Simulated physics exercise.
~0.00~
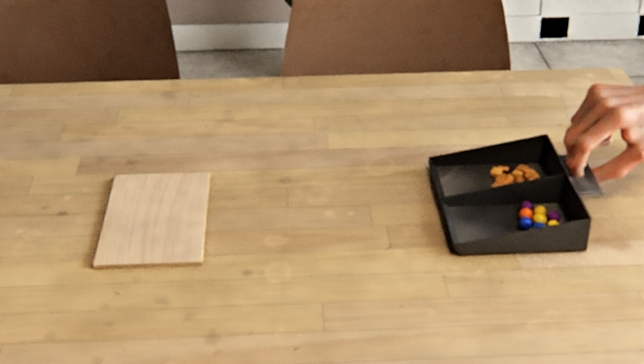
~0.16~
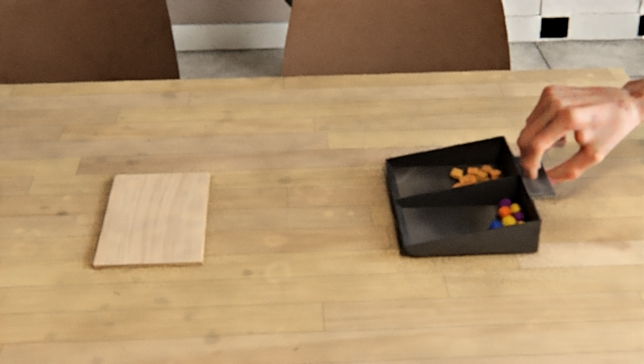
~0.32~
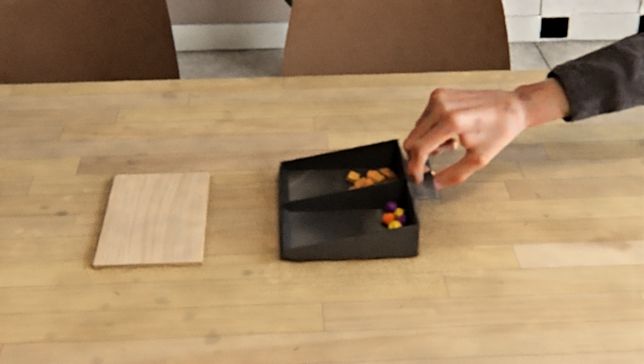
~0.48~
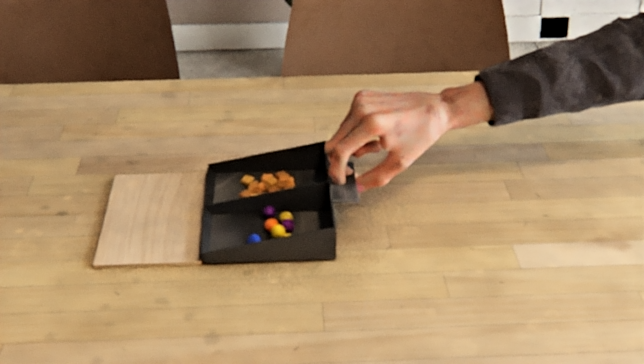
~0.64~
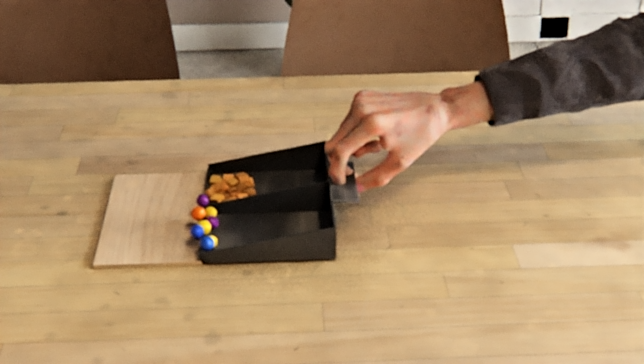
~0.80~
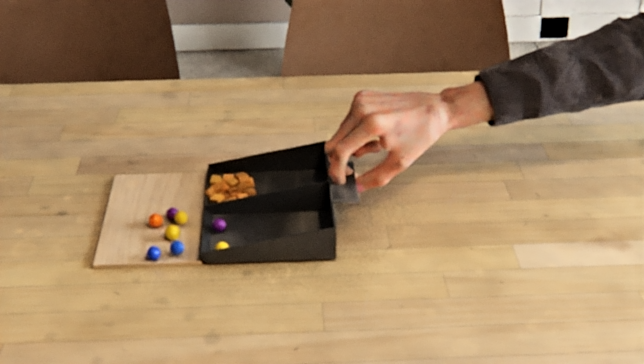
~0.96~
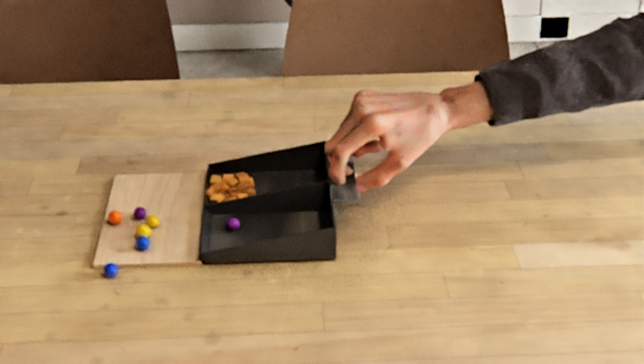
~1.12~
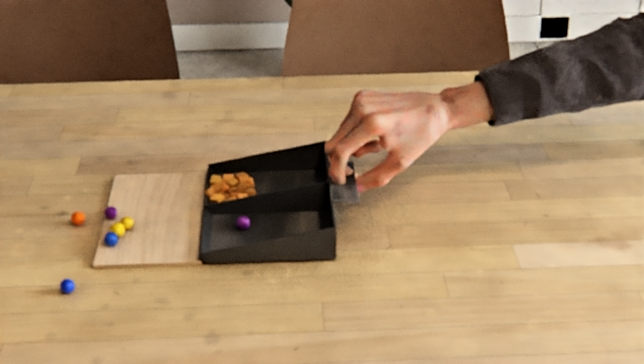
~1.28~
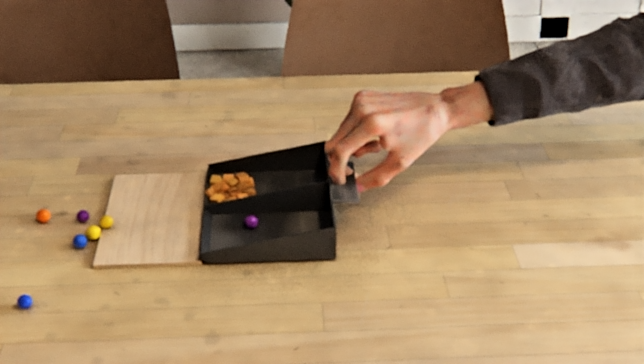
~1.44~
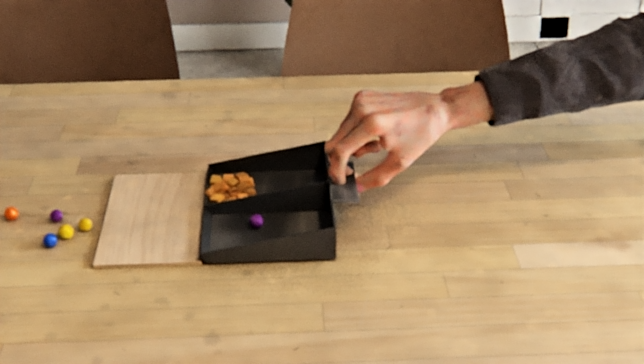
A hand slides a black tray into a board, and most colourful balls roll out leftward while the orange pieces stay inside.
